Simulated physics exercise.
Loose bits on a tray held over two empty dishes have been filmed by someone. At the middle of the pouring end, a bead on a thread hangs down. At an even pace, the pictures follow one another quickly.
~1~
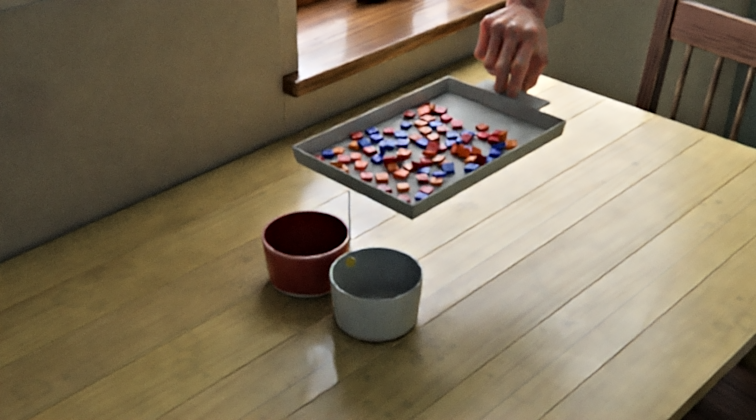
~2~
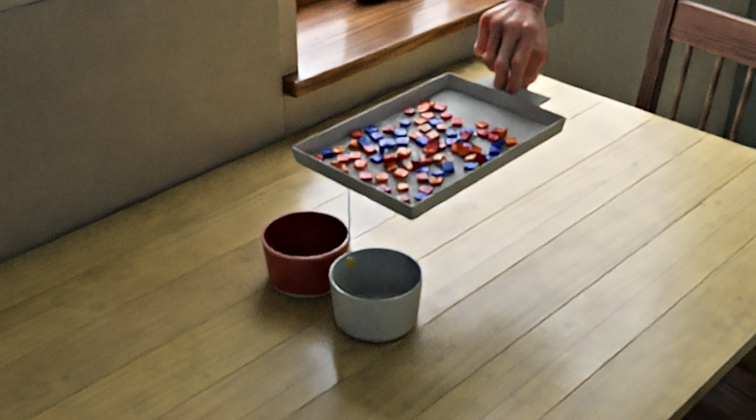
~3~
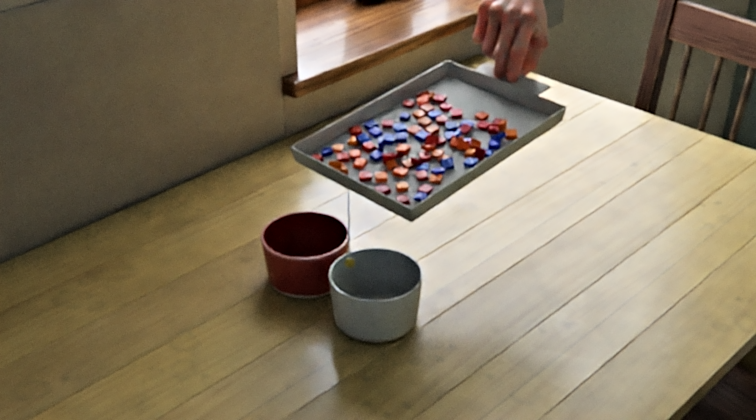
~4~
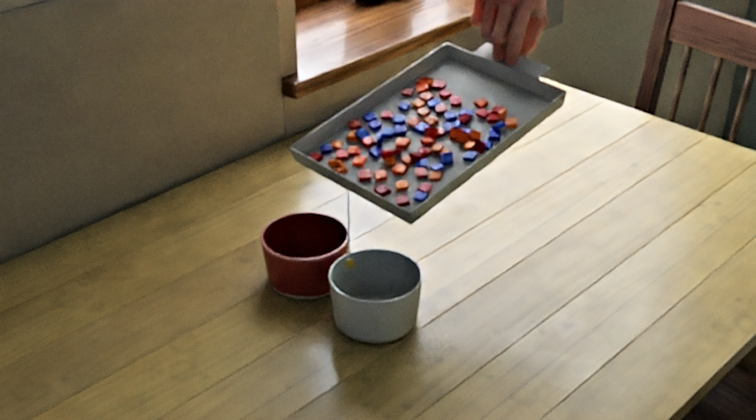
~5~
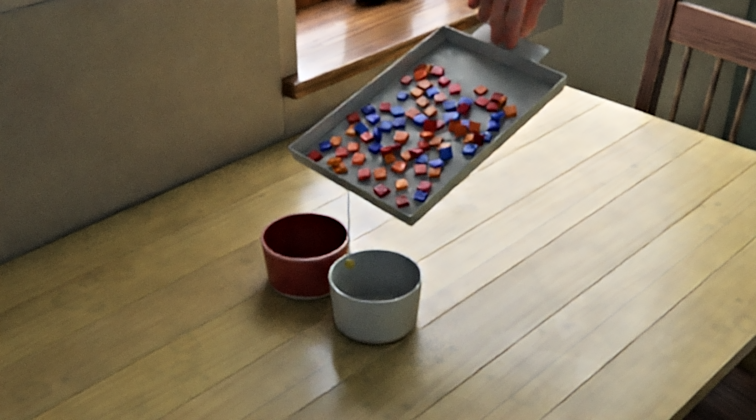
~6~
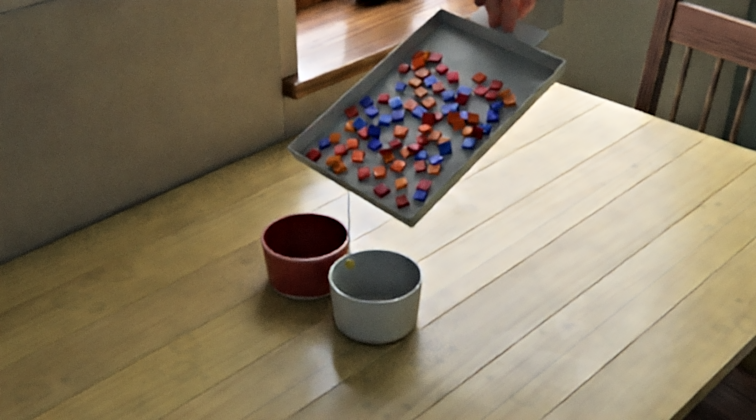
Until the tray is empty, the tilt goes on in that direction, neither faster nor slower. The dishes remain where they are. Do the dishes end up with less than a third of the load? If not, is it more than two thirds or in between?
Yes, misses upwards of two thirds.
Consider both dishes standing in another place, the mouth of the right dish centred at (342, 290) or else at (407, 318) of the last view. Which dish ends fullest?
In order: The right-hand one. Then: The right-hand one.
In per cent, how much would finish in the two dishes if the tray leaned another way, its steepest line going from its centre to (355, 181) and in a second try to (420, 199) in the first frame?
Lab note: Case 1 near 0 %, case 2 near 10 %.
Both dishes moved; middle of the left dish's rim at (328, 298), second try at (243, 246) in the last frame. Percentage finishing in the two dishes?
Trial 1 around 70 percent, trial 2 around 40 percent.
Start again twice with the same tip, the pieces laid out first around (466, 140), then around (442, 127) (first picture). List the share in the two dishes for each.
Try 1: 0 %; try 2: 10 %.
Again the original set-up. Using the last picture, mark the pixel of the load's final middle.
I'd place the middle at about (350, 363).
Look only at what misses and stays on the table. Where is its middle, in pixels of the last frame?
At about (353, 367).
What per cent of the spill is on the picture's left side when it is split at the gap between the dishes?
Near 40 in a hundred.
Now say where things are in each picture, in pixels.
In the first frame, corners of the pouring end at (296, 147) and (412, 203), level; middle of the load at (433, 148), mosaic tiles; left dish at (274, 268); right dish at (344, 311); bead on its thread at (350, 262).
In the second frame, corners of the pouring end at (296, 147) and (412, 204), level; middle of the load at (432, 147).
In the third frame, corners of the pouring end at (294, 147) and (411, 206), tipped barely, lowest at the right corner; middle of the load at (432, 142).
In the fourth frame, corners of the pouring end at (293, 147) and (410, 210), tipped a little, lowest at the right corner; middle of the load at (431, 134).
In the fifth frame, corners of the pouring end at (292, 147) and (409, 213), tipped clearly, lowest at the right corner; middle of the load at (430, 127).
In the sixth frame, corners of the pouring end at (291, 147) and (409, 216), tipped clearly, lowest at the right corner; middle of the load at (429, 120); left dish at (274, 271); right dish at (343, 313).
Soon, tray tipped steeply; all on the tray.
A while on, tray tipped past a quarter turn; most on the tray; a stray few in the right dish; a small part outside both; a small part in the air.
Towards the end, tray tipped past a quarter turn; a small part in the right dish; nearly all outside both.
Finally, tray tipped past a quarter turn; a small part in the right dish; none in the left dish; nearly all outside both.
